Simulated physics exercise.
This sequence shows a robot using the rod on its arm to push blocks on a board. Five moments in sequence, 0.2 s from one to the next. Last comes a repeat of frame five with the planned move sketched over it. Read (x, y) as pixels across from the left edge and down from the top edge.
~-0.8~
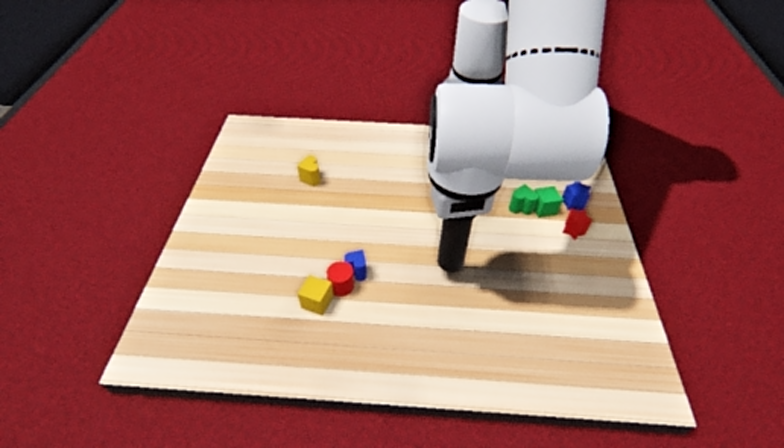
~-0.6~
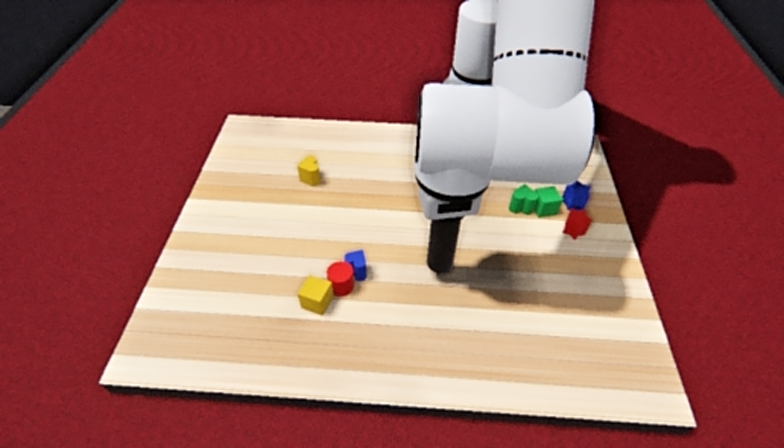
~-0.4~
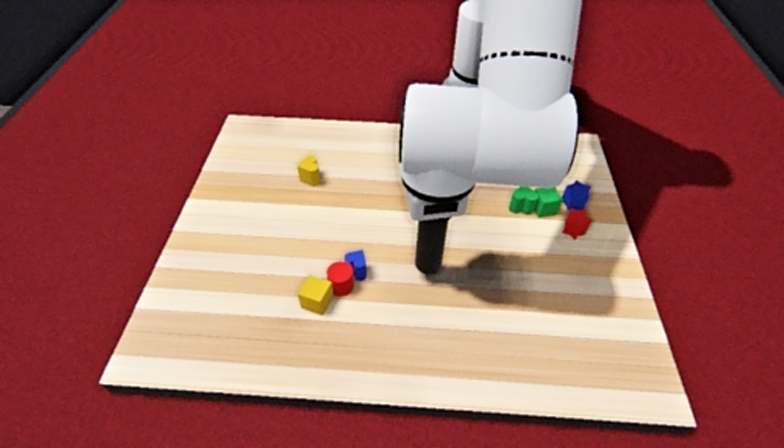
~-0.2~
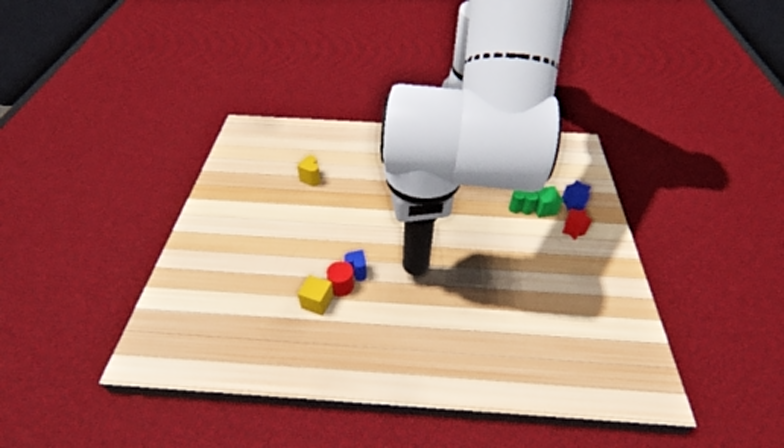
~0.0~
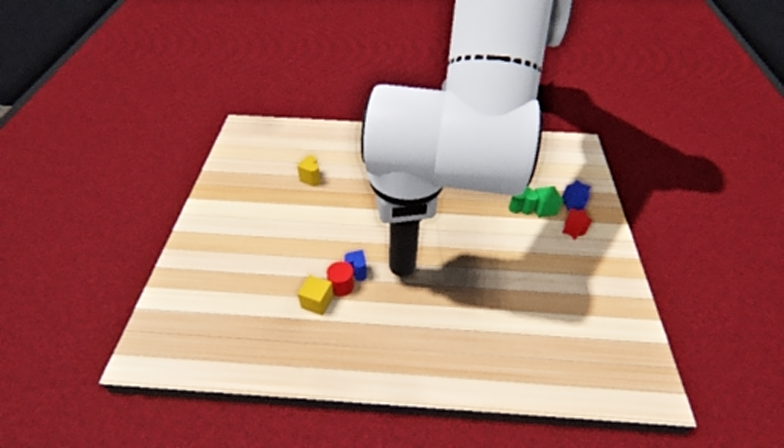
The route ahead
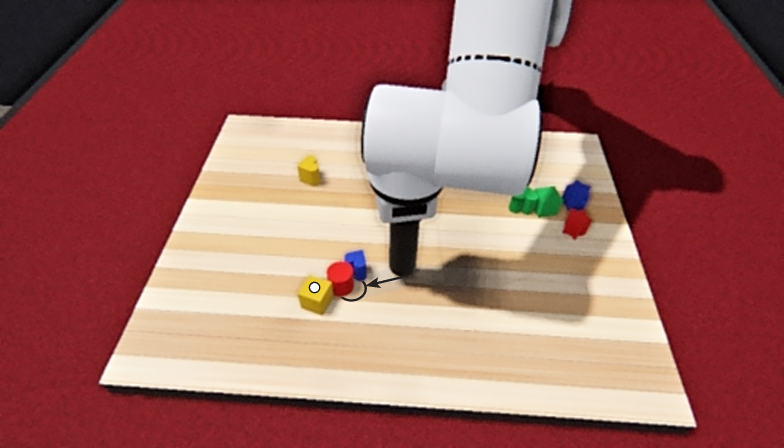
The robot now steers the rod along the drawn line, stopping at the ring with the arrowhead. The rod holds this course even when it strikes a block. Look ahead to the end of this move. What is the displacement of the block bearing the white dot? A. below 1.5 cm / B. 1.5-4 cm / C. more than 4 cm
The correct letter is A.
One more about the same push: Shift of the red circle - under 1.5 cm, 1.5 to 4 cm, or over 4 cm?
The red circle ends up a moderate distance away, 1.5 to 4 cm.
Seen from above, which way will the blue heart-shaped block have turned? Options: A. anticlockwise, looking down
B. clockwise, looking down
(B)
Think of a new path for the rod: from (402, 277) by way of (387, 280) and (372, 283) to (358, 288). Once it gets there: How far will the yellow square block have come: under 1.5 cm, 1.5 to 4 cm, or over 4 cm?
Short of 1.5 cm.
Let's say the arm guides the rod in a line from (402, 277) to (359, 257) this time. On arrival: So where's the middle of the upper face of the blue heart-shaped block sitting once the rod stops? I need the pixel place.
Its top middle is near (340, 253).
Drawn move, straight from (402, 277) to (352, 289); the dot is on the yellow square block.
What follows on the original path. Halfway along, rod at (376, 272); nothing pushed yet.
At the end, rod at (351, 278); yellow square block at (310, 290); red circle at (324, 271); blue heart-shaped block at (344, 255), turned 60° clockwise.
